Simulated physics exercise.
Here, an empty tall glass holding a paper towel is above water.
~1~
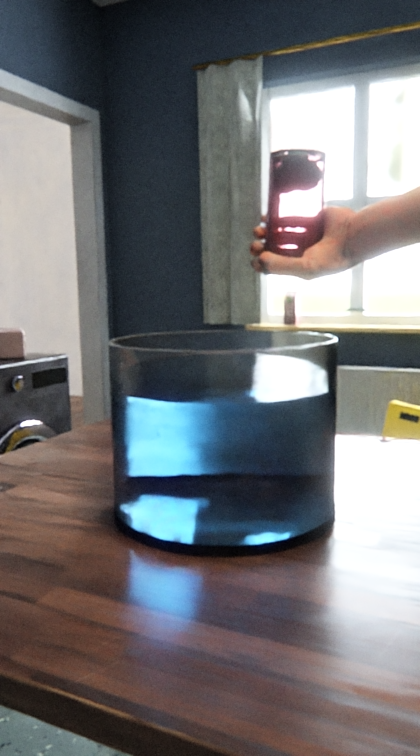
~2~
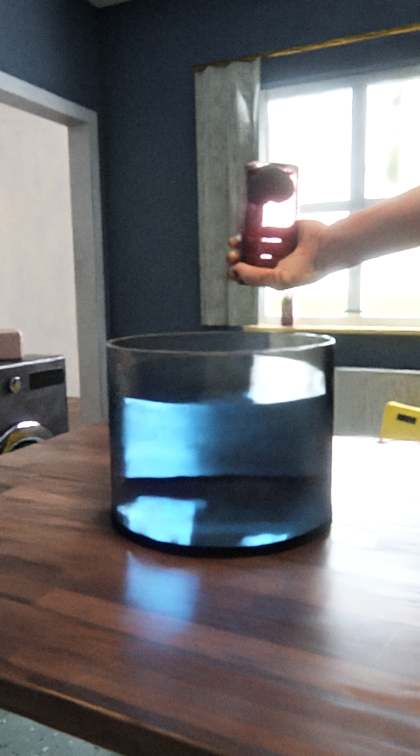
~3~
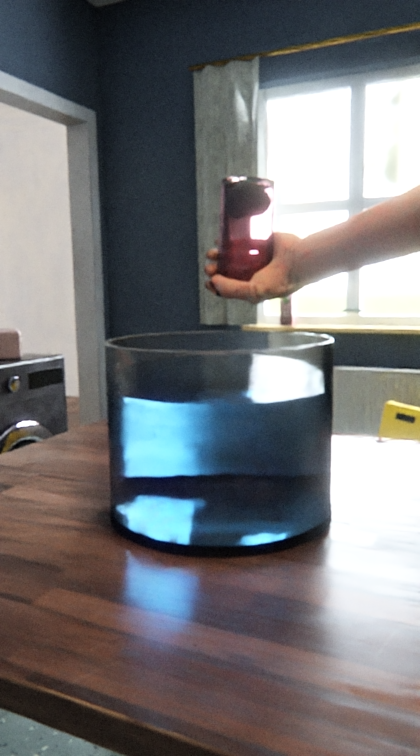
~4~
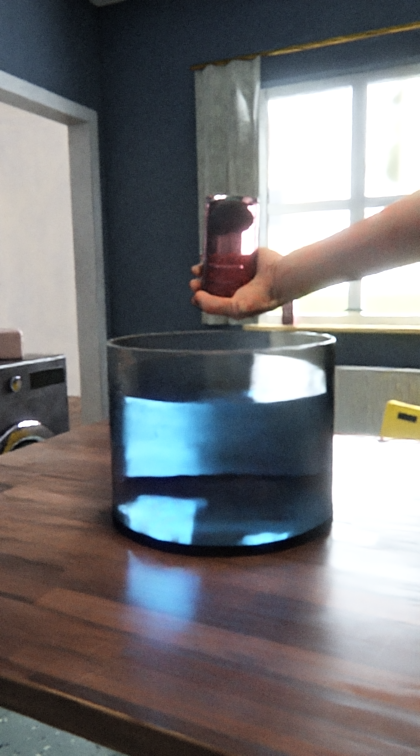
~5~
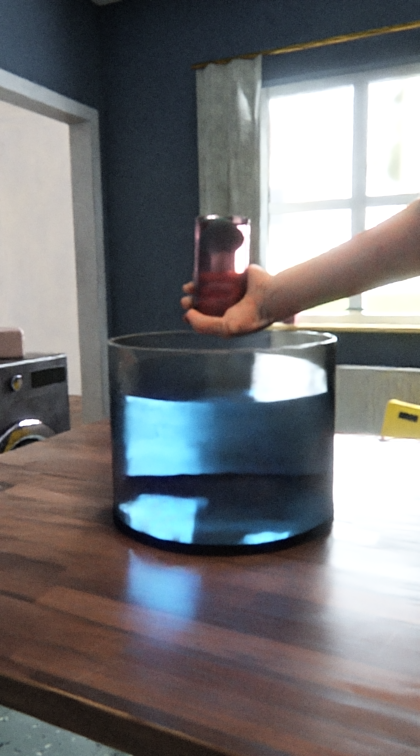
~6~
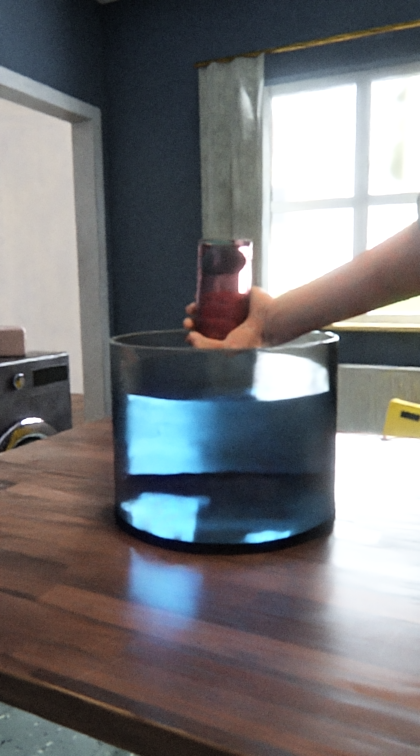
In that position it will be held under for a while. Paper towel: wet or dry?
It is never reached.
Next, the tall glass enters the water.
After that, air is trapped inside and holds the level down.
Finally, the tall glass is under, still full of air, and the paper towel is dry.
